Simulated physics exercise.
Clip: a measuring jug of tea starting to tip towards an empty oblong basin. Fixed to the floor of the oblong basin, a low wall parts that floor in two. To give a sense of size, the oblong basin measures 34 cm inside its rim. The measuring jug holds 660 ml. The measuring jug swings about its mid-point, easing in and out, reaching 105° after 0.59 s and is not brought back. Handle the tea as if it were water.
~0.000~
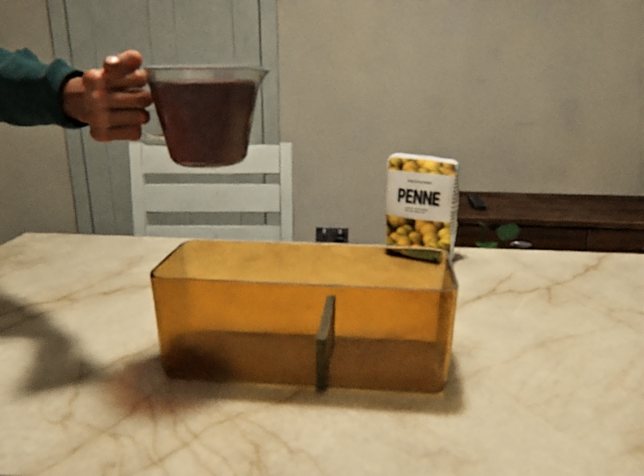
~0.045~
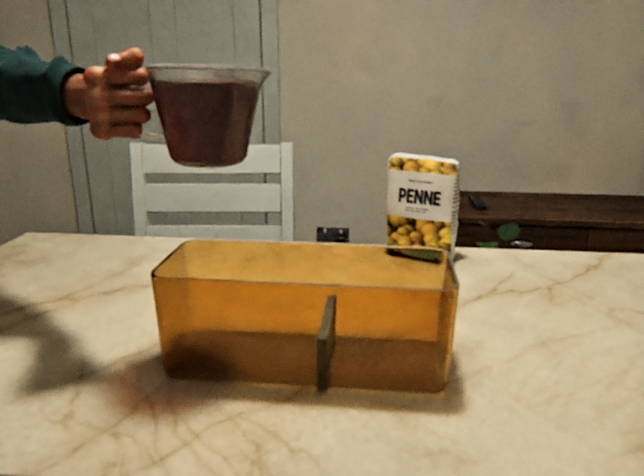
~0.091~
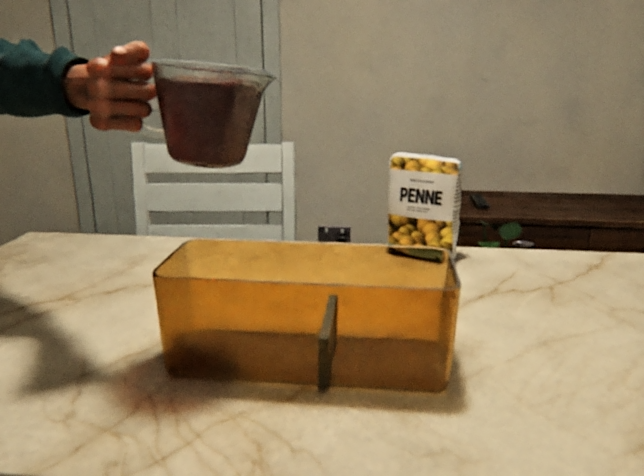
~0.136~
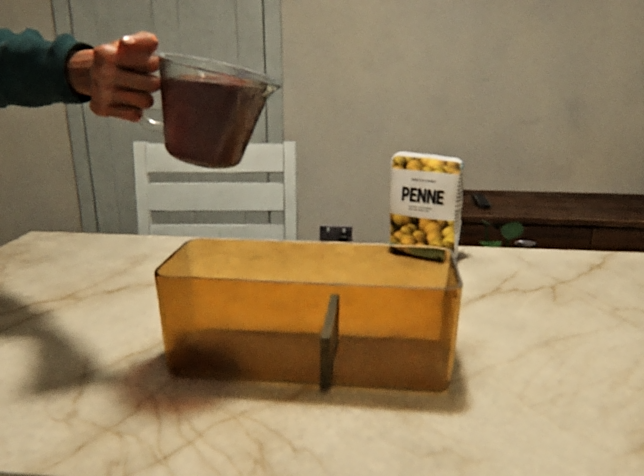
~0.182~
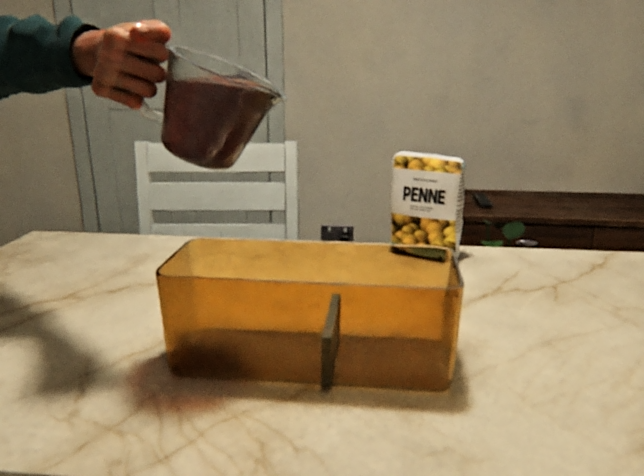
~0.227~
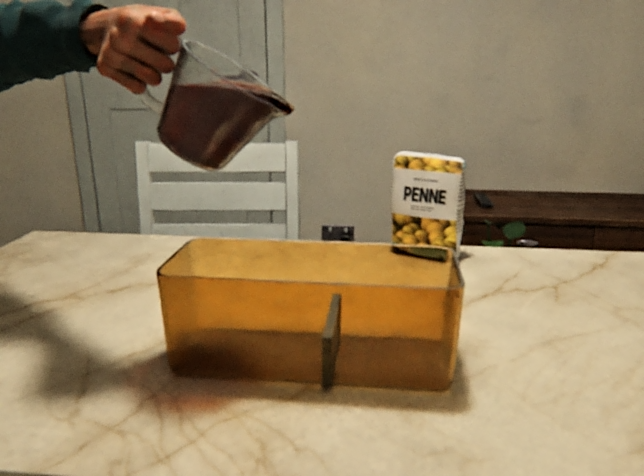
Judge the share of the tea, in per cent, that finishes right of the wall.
39 percent, roughly.
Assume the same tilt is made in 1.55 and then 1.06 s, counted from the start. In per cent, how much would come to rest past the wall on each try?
Try 1: 75 %; try 2: 65 %.
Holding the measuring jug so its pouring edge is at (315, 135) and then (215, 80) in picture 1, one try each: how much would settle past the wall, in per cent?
First 80, then 5 per cent.
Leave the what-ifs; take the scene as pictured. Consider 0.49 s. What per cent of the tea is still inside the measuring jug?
38 %.
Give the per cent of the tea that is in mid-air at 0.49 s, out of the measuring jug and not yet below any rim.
Around 38 in a hundred.
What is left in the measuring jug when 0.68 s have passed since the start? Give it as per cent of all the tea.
About 4 per cent.
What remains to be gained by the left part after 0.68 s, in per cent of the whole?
Near 14 percent, give or take.
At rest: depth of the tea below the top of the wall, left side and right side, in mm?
About 42 mm on the left, about 44 mm on the right.
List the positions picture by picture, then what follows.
The first picture shows tilt 0°; pouring edge (269, 69); surface from (158, 81) to (257, 82); the oblong basin's rim runs from (168, 258) to (452, 269); the wall's top is at (327, 316).
The second picture shows tilt 2°; pouring edge (271, 71); surface from (159, 81) to (258, 83).
The third picture shows tilt 6°; pouring edge (276, 76); surface from (163, 78) to (262, 85).
The fourth picture shows tilt 13°; pouring edge (282, 85); surface from (168, 77) to (269, 87).
The fifth picture shows tilt 23°; pouring edge (287, 98); surface from (174, 81) to (279, 92).
The sixth picture shows tilt 34°; pouring edge (289, 113); surface from (176, 90) to (282, 103); 2 per cent is over the edge.
By 0.49 s the tilt is 97° and 37 per cent is still to pour, 2 is left of the wall and 22 right of it.
By 0.68 s the tilt is 105° and 4 per cent is still to pour, 44 is left of the wall and 40 right of it.
By 0.87 s the tilt is 105° and 0 per cent is still to pour, 58 is left of the wall and 38 right of it.
By 1.09 s the tilt is 105° and 0 per cent is still to pour, 59 is left of the wall and 39 right of it.
At rest 59 per cent lies left of the wall, 39 right of it and 2 outside.
